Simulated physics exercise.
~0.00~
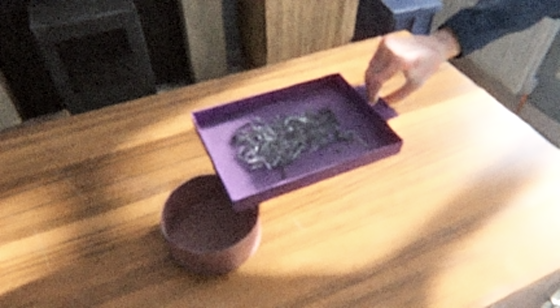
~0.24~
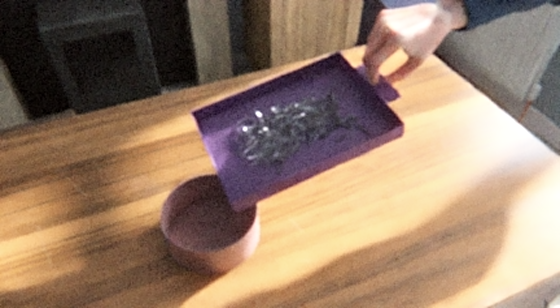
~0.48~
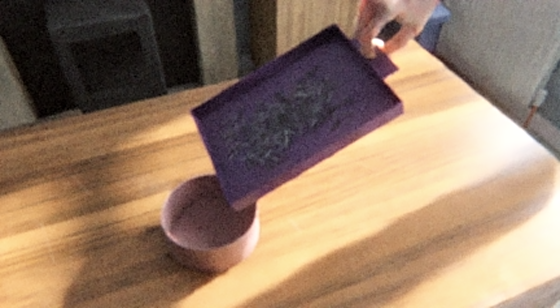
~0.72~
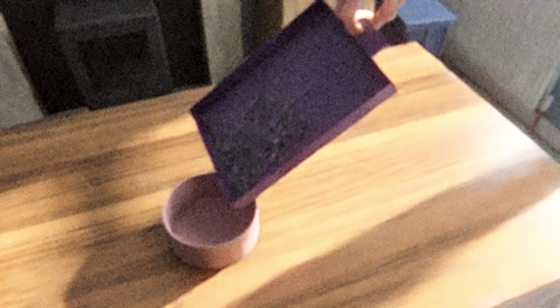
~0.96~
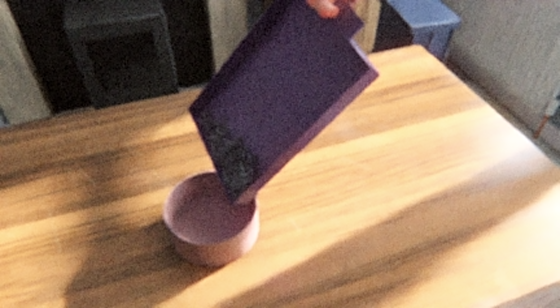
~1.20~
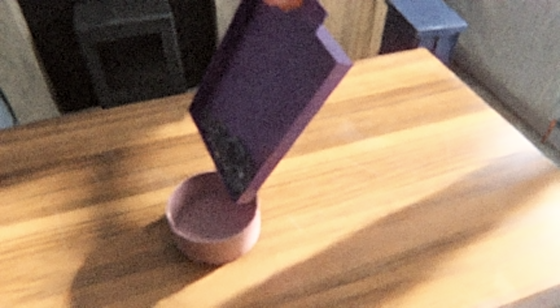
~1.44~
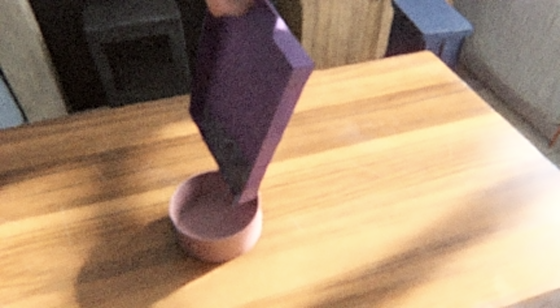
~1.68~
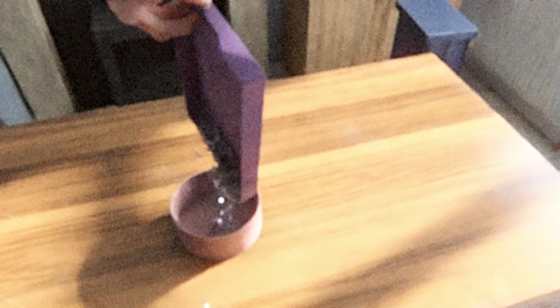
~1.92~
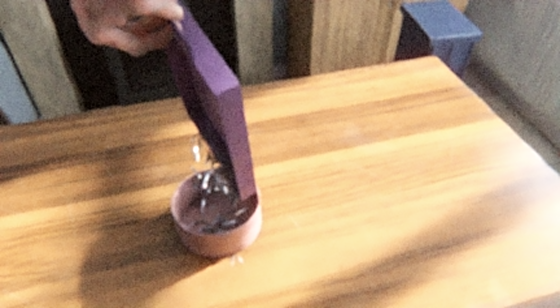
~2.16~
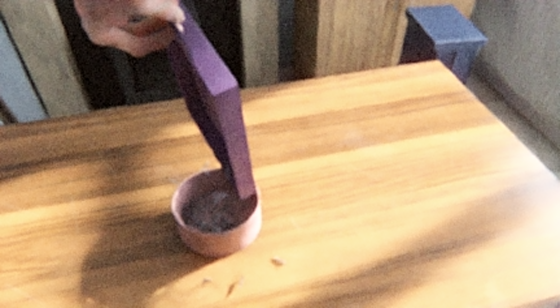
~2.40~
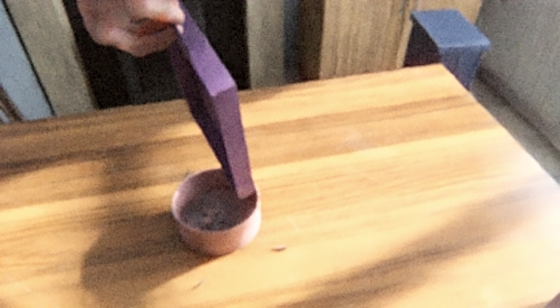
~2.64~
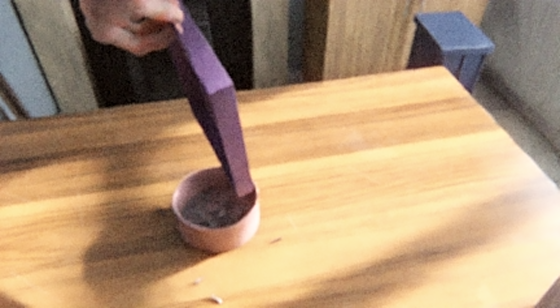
A hand tipped a purple tray of small dark metal screws steeply over a pinkish pot on a wooden table until they slid out in a rush, most landing in the pot while a few scattered outside, and then held the tray there.
